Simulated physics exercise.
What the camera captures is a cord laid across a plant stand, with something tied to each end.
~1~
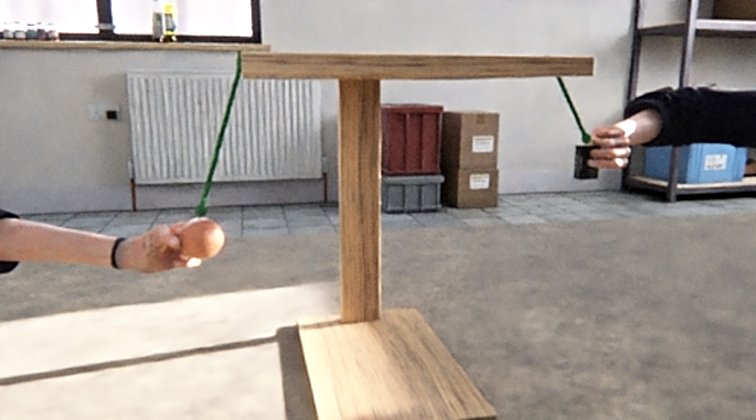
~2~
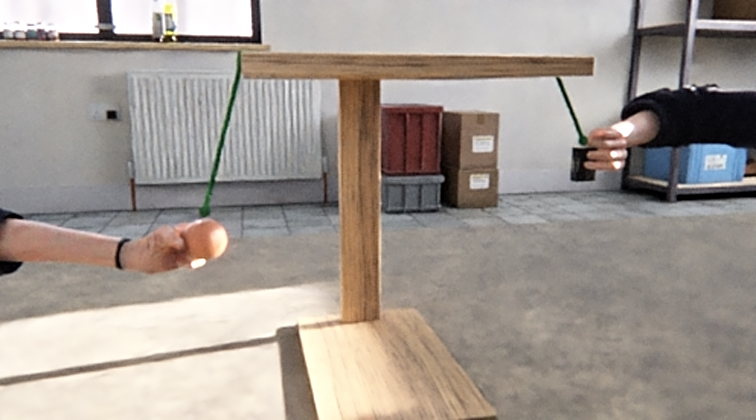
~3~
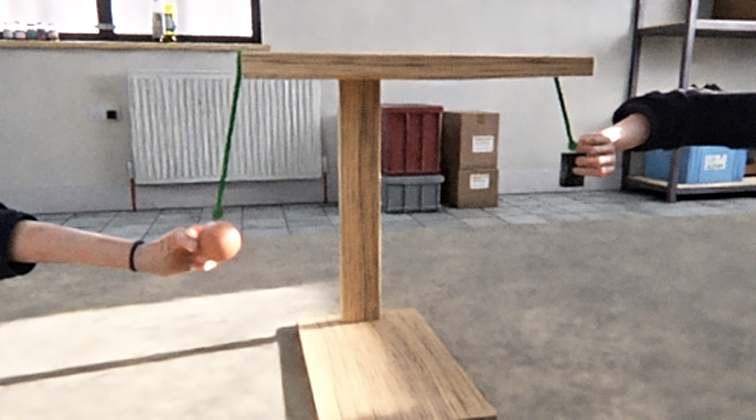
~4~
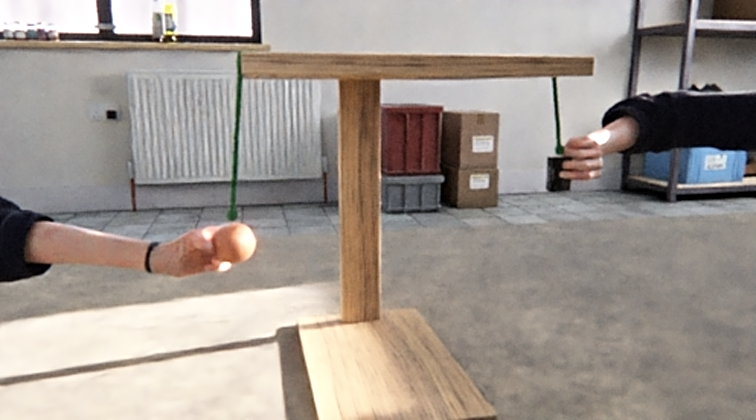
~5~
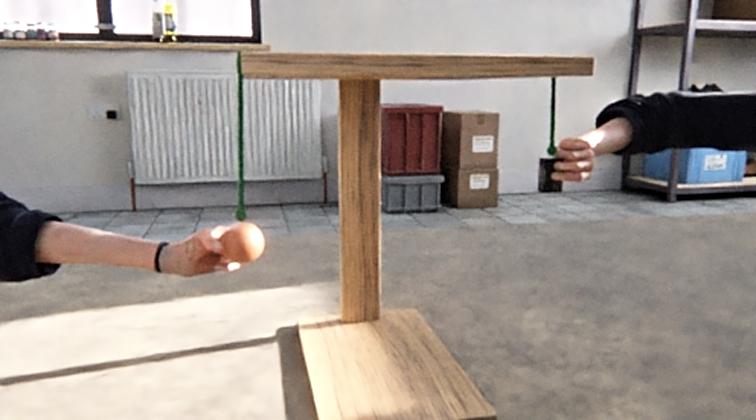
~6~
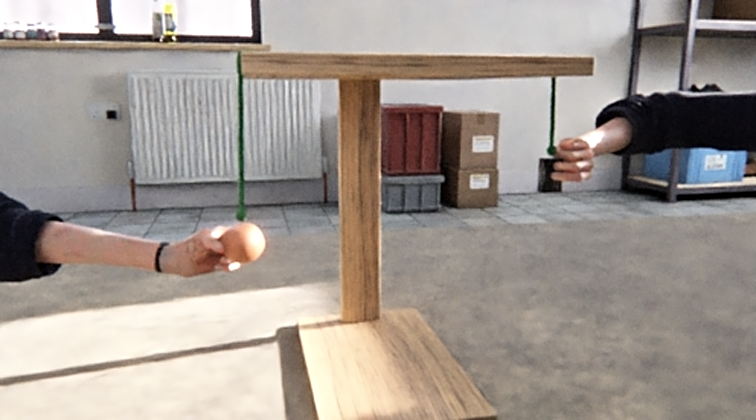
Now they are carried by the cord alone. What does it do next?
It travels to the left.
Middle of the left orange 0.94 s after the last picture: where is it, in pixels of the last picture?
About (263, 415).
Then, 0.50 s on from there, left orange down on the floor near (259, 390); right matchbox pulled up onto the top.
Then, 0.94 s on from there, left orange down on the floor; right matchbox higher near (198, 77).
In the end, left orange down on the floor; right matchbox down on the floor. The cord sinks on the left side.
